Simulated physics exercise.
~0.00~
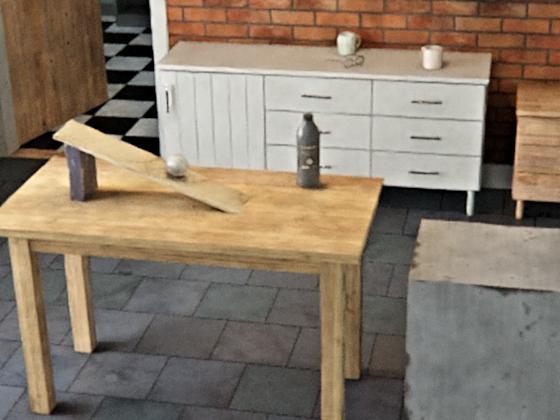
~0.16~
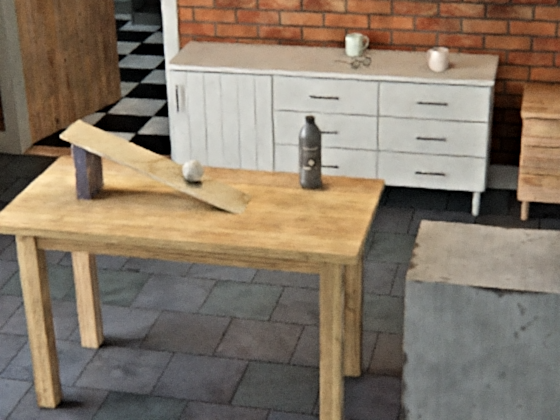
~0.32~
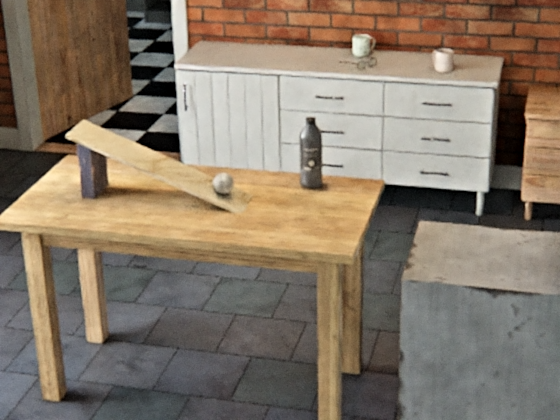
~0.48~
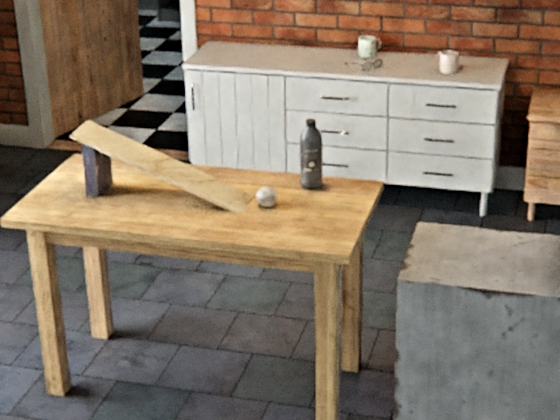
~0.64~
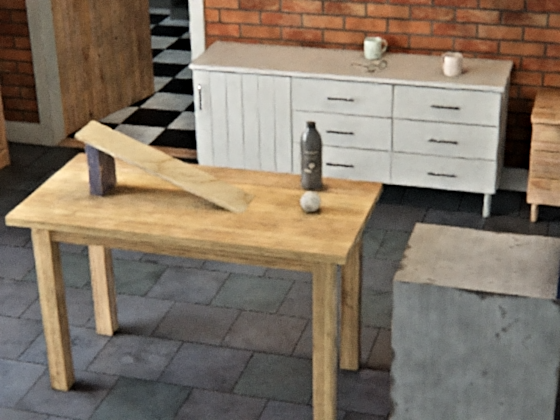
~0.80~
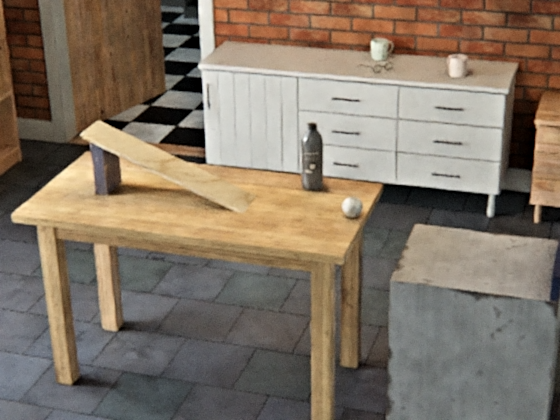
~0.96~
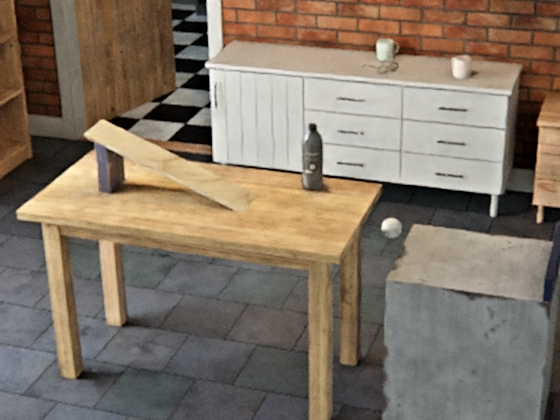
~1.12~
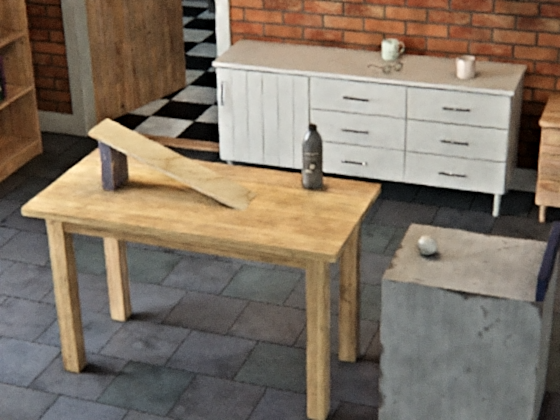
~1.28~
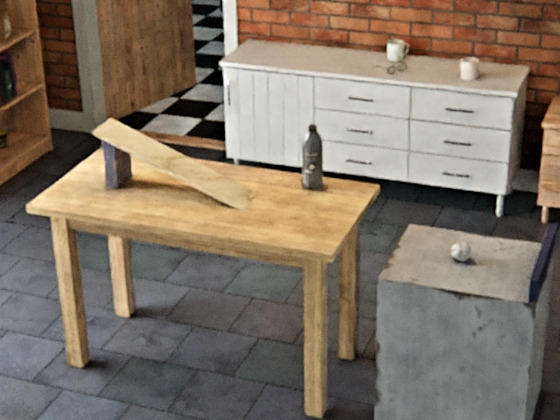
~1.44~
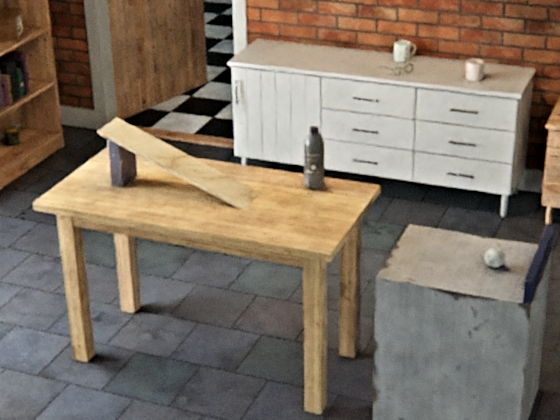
A small white ball rolls down a wooden plank propped on a dark block, on a pale wooden table seen from above in a brick-walled room with dark floor tiles. A grey bottle stands toward the back of the table, with a white cabinet holding mugs behind and a lower, worn grey block to the right. As the view drifts slowly sideways, the ball leaves the plank, rolls right past the bottle and drops off the table's edge. It crosses the gap, lands on the grey block and rolls on, ending near the dark strip at its far side, the bottle still standing.
